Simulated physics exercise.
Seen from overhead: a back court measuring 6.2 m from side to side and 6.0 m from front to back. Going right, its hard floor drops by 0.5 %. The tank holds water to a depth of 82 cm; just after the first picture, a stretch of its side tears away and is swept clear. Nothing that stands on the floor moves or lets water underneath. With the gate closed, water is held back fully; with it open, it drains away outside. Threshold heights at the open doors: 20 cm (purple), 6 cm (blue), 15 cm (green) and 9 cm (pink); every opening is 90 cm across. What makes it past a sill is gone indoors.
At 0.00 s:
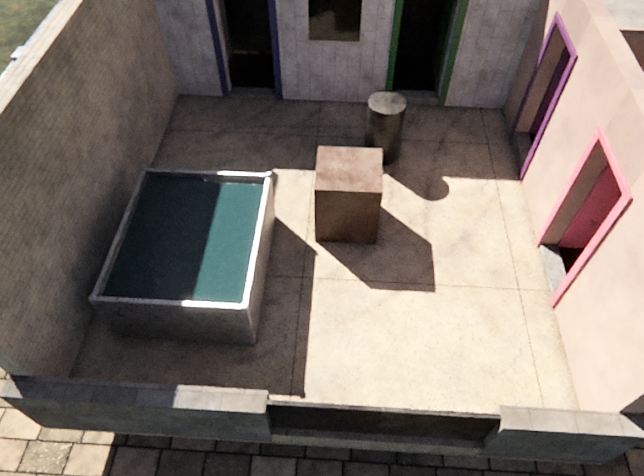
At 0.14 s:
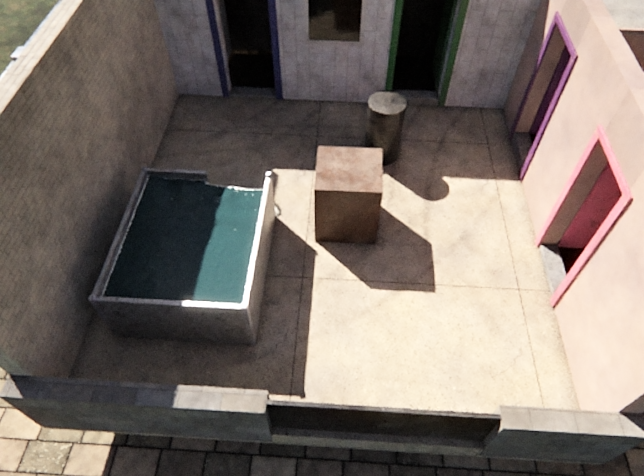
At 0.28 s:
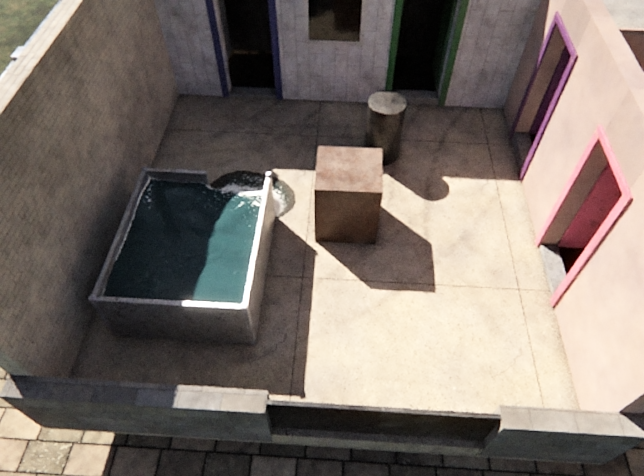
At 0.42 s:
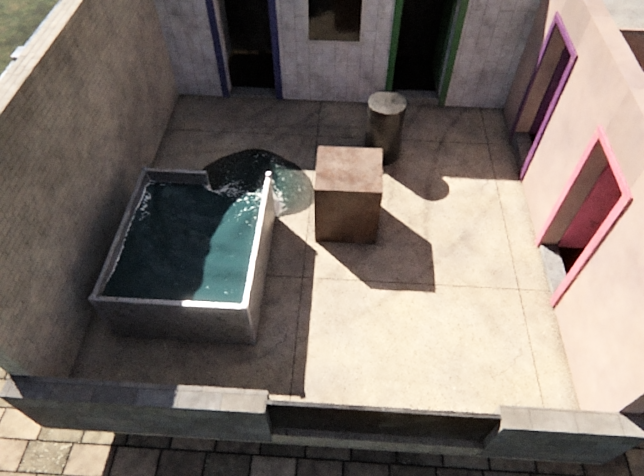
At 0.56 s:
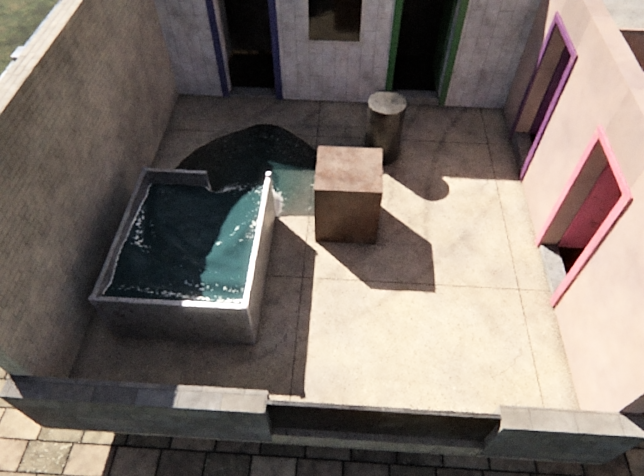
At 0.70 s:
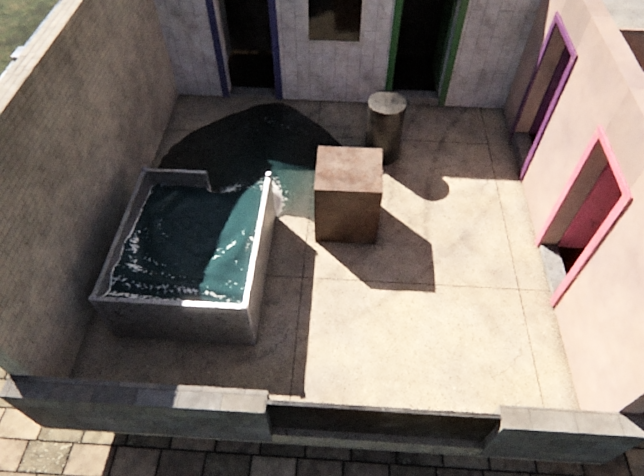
Water in a raised tank on the left of a walled court begins pouring through a gap in its far side, then spreads as a dark, widening pool across the floor behind it, while the block and cylinder stay still.
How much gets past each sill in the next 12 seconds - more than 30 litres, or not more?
At the purple door, not more. At the blue door, more than 30 litres. At the green door, not more. At the pink door, not more.
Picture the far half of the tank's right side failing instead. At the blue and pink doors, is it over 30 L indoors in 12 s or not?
Result: Blue limit passed, pink limit passed.
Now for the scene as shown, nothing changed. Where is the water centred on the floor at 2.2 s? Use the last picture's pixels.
Pixel position near (246, 206).
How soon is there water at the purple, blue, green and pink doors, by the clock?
Door times: Purple 2.4 s / blue 0.8 s / green 1.5 s / pink 3.8 s.
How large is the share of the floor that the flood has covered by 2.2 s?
Some 40 per cent of it.
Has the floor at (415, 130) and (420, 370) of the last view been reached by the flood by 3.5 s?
I'd call them drenched and then spared.
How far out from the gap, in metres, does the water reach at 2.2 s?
5.2 m.
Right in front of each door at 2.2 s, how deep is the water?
Measured in centimetres, the purple door gives 0, the blue door 22, the green door 17 and the pink door 0.
After 1.4 s water covers 30 % of the floor and is deepest (44 cm) near (251, 212); purple door not reached, blue door 14 cm at the sill, 50 L in, green door not reached, pink door not reached.
After 2.2 s water covers 40 % of the floor and is deepest (33 cm) near (251, 212); purple door not reached, blue door 22 cm at the sill, 174 L in, green door 17 cm at the sill, 4 L in, pink door not reached.
After 3.5 s water covers 45 % of the floor and is deepest (26 cm) near (251, 212); purple door 18 cm at the sill, 0 L in, blue door 20 cm at the sill, 329 L in, green door 11 cm at the sill, 8 L in, pink door not reached.
After 7.0 s water covers 85 % of the floor and is deepest (15 cm) near (251, 212); purple door 12 cm at the sill, 0 L in, blue door 13 cm at the sill, 492 L in, green door 7 cm at the sill, 8 L in, pink door 5 cm at the sill, 0 L in.
After 12.0 s water covers 95 % of the floor and is deepest (12 cm) near (67, 385); purple door 8 cm at the sill, 0 L in, blue door 7 cm at the sill, 533 L in, green door 7 cm at the sill, 8 L in, pink door 5 cm at the sill, 0 L in.
